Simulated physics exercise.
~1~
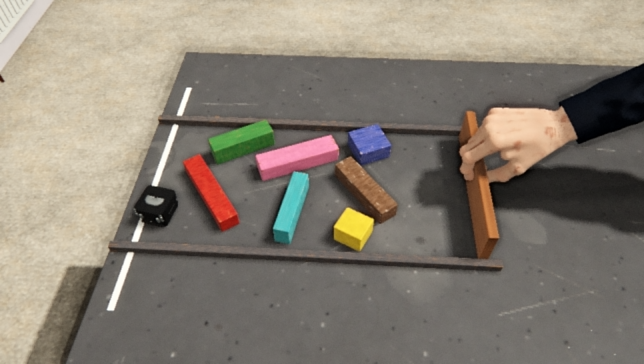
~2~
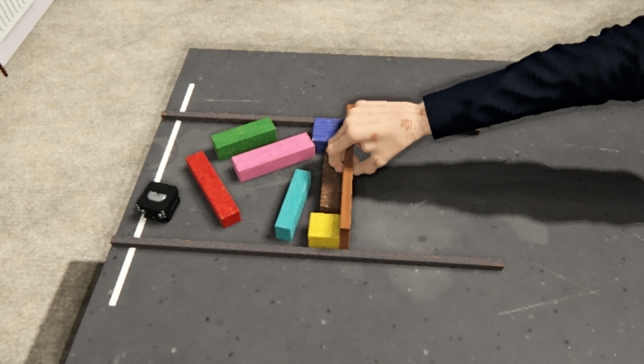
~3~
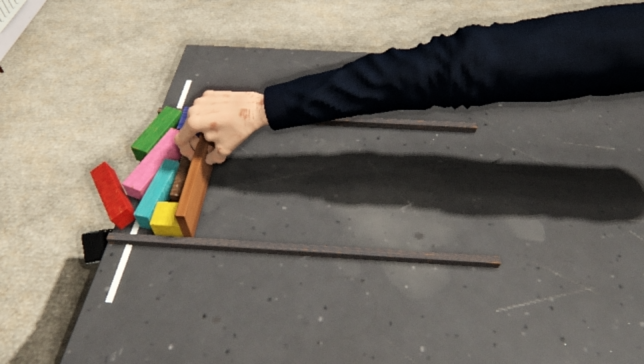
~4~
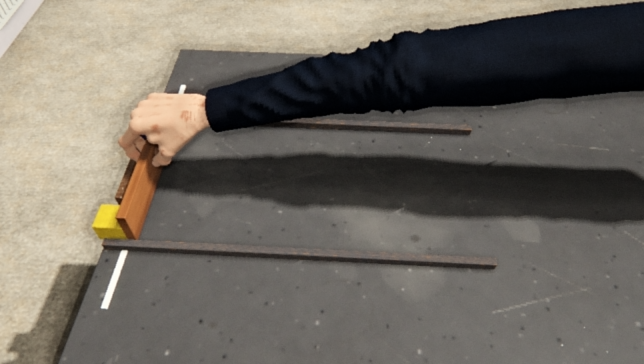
Hand sliding an upright wooden board left along a channel, sweeping coloured bars and blocks off the table's end, yellow block remaining at the edge.
